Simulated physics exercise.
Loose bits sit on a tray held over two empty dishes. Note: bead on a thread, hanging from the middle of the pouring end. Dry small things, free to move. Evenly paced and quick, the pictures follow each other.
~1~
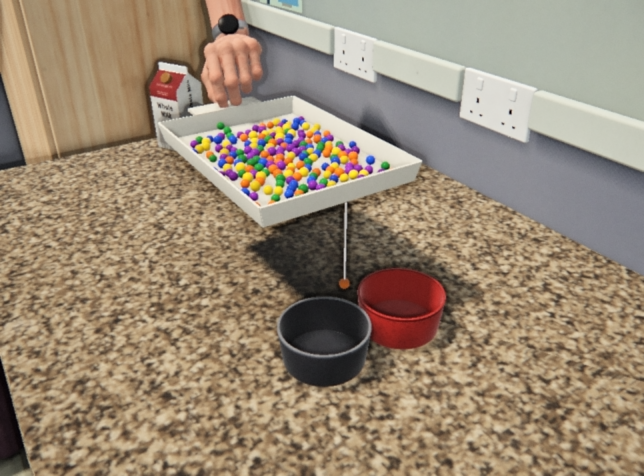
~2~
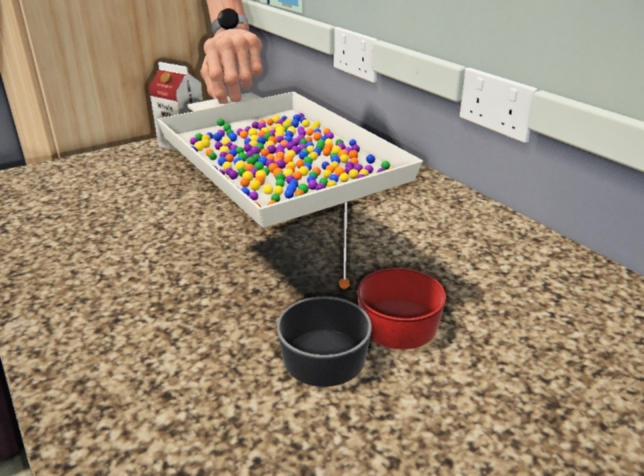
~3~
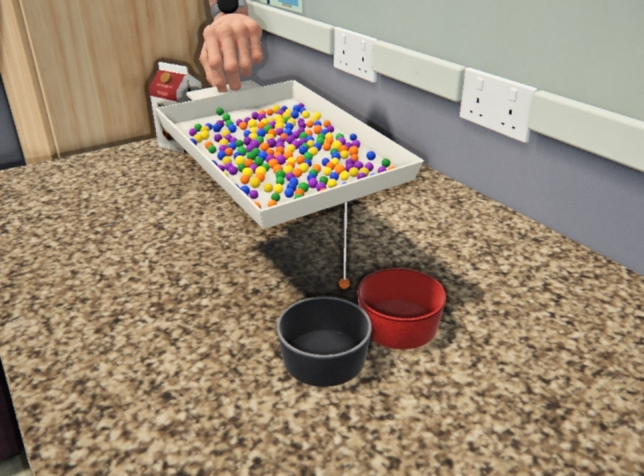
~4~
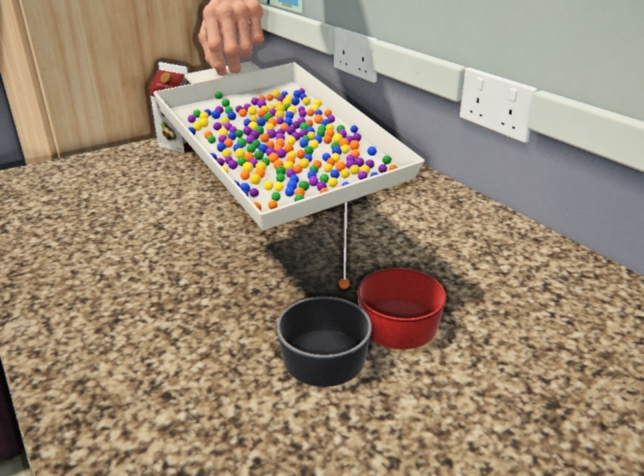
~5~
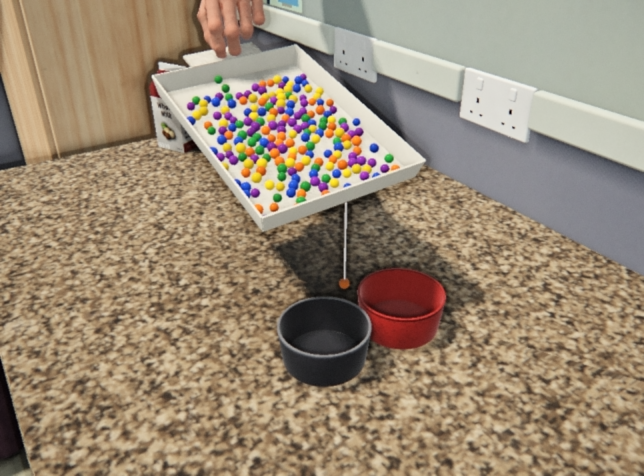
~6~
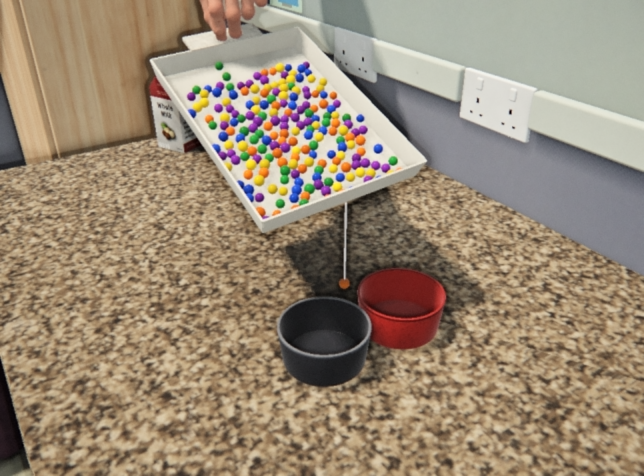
A hand raised the far end of a white tray of colourful beads above a black dish and a red dish, tilting it steadily steeper as the beads shifted and spread across it.
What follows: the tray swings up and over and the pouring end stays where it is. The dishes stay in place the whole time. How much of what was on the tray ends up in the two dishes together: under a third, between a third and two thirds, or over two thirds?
Counting both dishes, they collect a third to two thirds of the pieces.
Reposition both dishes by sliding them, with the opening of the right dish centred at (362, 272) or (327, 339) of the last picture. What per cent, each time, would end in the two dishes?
0 %, 70 %.
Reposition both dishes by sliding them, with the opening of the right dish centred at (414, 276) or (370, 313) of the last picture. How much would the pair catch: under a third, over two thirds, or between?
The two tries give, in order: Under a third; beyond two thirds.
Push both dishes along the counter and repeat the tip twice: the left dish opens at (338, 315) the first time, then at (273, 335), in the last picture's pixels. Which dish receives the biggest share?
Position 1 - the left-side one; position 2 - the left-side one.
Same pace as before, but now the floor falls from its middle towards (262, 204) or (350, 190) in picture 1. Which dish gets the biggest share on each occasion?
First spot: The leftmost dish, second spot: The rightmost dish.
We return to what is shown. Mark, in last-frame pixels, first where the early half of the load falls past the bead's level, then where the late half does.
I'd say close to (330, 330) at first and close to (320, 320) later on.
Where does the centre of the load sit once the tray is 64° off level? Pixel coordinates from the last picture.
Load centre: Approx. (320, 181).
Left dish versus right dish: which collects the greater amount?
Fuller at the end: The leftward dish.
Soon after the last picture, tray tipped steeply; nearly all on the tray; a small part in the air.
A little later, tray tipped past a quarter turn; about a quarter on the tray; about a quarter in the left dish; a small part in the right dish; about a quarter outside both; about a quarter in the air.
Later still, tray tipped past a quarter turn; about half in the left dish; a small part in the right dish; about half outside both.
By the end, tray tipped past a quarter turn; about half in the left dish; a small part in the right dish; about half outside both.
